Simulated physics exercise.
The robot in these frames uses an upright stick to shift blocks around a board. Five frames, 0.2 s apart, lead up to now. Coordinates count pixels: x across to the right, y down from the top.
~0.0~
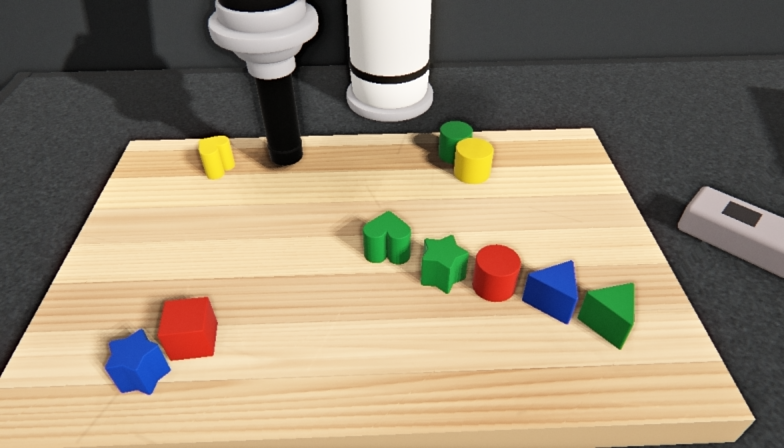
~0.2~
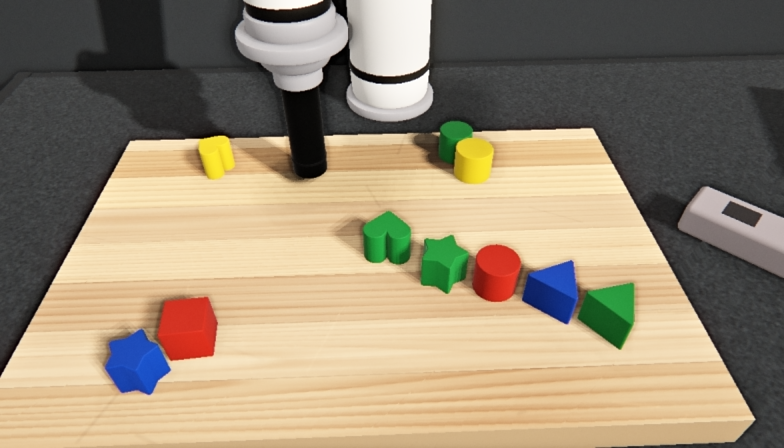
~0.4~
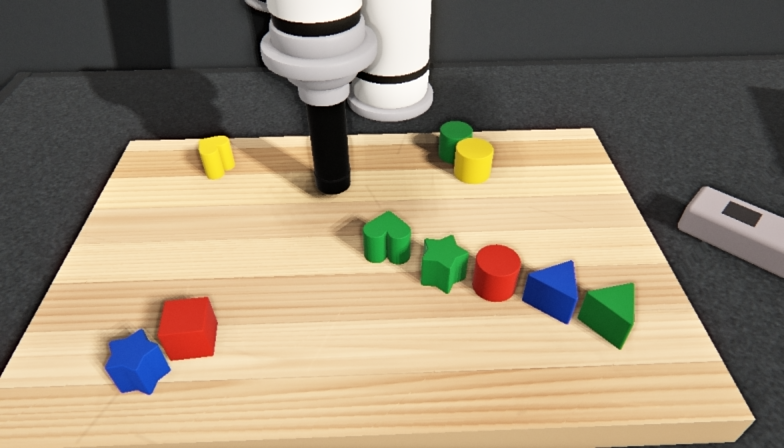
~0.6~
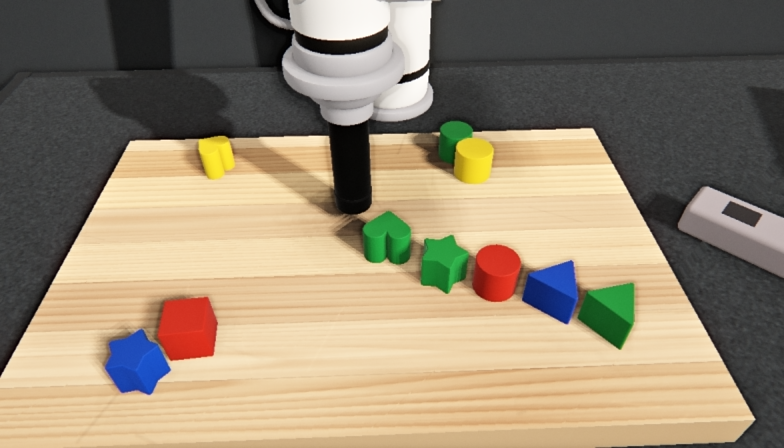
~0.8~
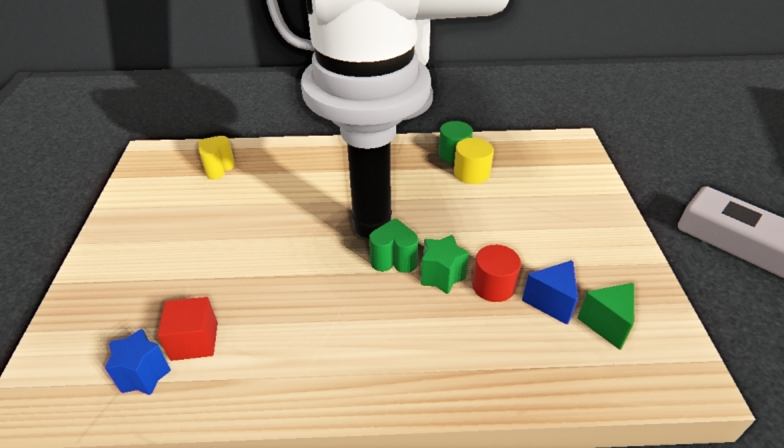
On a wooden board, a robot's black stick moving diagonally down and right among coloured blocks, nudging a green heart-shaped block slightly.
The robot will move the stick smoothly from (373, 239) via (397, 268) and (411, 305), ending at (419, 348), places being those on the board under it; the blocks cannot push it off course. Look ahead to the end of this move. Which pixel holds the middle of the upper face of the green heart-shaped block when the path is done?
For the centre of its top, I'd go with (465, 322).
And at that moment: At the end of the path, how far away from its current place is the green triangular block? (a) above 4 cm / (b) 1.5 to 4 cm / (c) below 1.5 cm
(c)
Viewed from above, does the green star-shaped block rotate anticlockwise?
Yes, that is what happens.
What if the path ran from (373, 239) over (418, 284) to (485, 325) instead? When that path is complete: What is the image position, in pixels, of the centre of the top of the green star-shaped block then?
Its top middle: (517, 279).
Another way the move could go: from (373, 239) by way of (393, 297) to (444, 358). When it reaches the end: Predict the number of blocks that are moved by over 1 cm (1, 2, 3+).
Going by the path, two blocks will move.
On the path given first. One third of the way, stick at (397, 256); green heart-shaped block at (418, 267); green star-shaped block at (454, 255), turned 35° anticlockwise.
Two thirds of the way, stick at (411, 293); green heart-shaped block at (444, 302); green star-shaped block at (454, 255), turned 35° anticlockwise.
At the end, stick at (419, 336); green heart-shaped block at (465, 322), turned 45° anticlockwise; green star-shaped block at (454, 255), turned 35° anticlockwise; red circle still; green triangular block still.
